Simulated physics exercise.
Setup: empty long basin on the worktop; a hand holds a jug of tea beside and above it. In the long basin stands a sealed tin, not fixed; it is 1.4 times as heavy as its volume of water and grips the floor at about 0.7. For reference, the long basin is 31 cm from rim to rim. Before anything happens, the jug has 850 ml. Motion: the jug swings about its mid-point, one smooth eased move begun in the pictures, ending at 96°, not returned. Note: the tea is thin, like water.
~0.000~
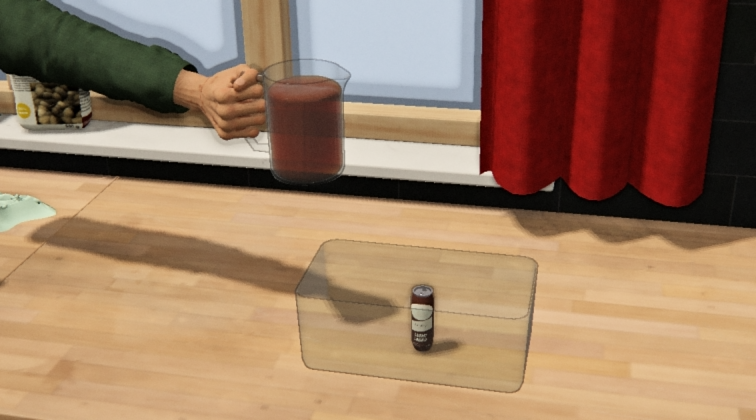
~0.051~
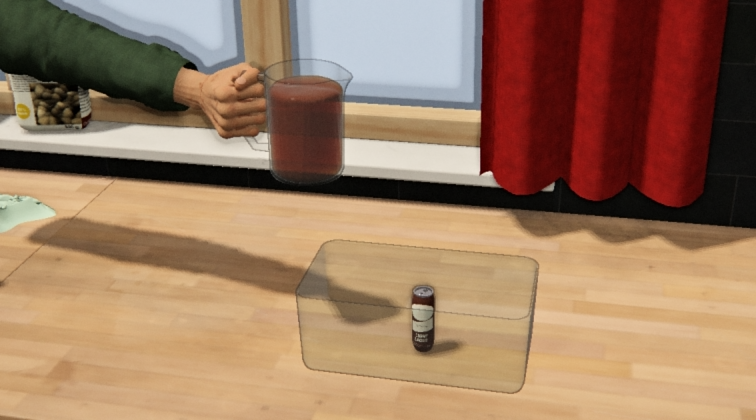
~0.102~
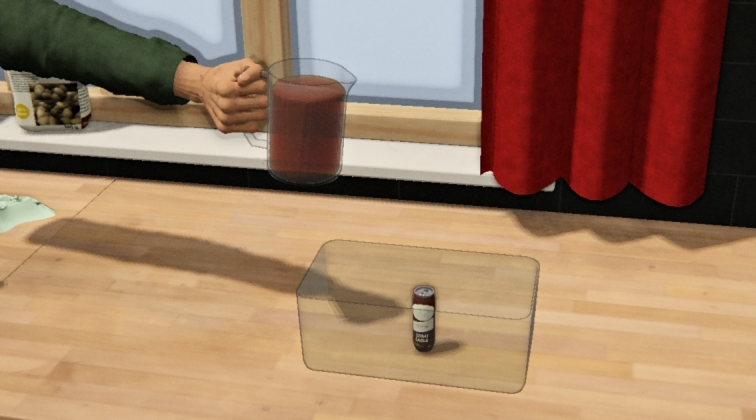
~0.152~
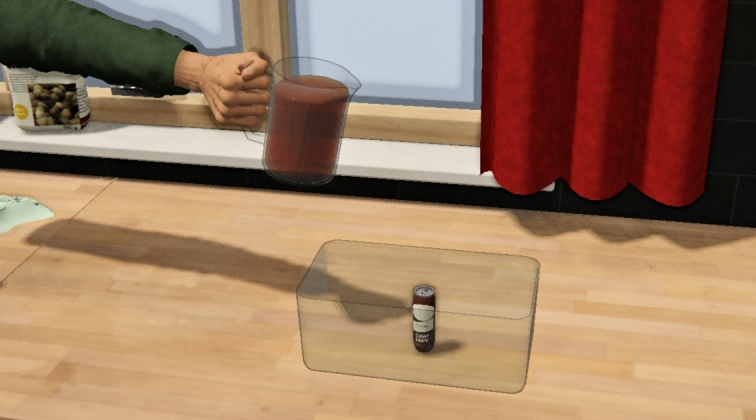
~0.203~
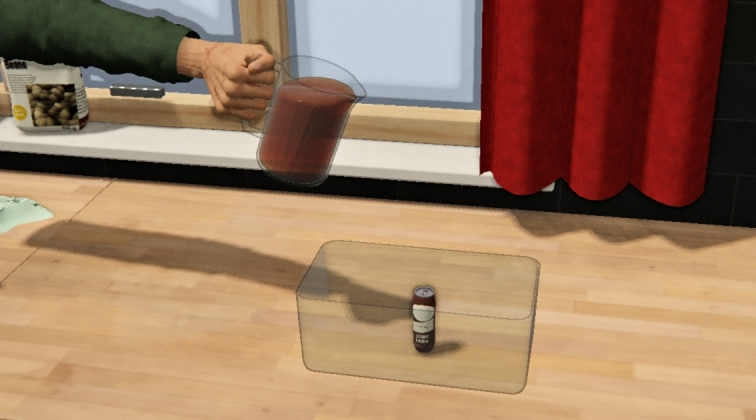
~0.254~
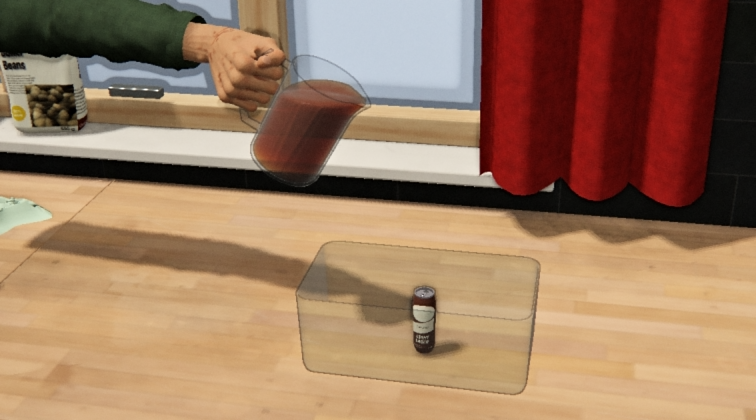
We see a hand holding a clear jug of reddish-brown tea above a worktop, where a small tin stands inside a transparent long basin; the hand keeps the jug upright, then smoothly tilts it to the right.
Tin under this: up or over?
It will stay on its base.
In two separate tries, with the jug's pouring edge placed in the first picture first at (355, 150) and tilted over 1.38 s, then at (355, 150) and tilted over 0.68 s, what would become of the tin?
The tin overturns the first time and overturns the second time.
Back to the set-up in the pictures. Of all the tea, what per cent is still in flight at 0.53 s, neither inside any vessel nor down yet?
Some 24 per cent, I reckon.
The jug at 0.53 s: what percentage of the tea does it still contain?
Portion remaining: Approx. 74 per cent.
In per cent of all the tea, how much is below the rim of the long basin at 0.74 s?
Looks like about 36 % of the whole amount.
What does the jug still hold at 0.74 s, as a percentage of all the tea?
What remains is about 34 percent of it all.
Then, 0.53 s in, the tilt is 85° and 73 per cent is still to pour; the tin stands where it began.
Then, 0.74 s in, the tilt is 96° and 35 per cent is still to pour; the tin stands where it began.
Then, 0.95 s in, the tilt is 96° and 13 per cent is still to pour; the tin stands where it began.
Then, 1.18 s in, the tilt is 96° and 5 per cent is still to pour; the tin stands where it began.
Finally, the tin stands where it began.
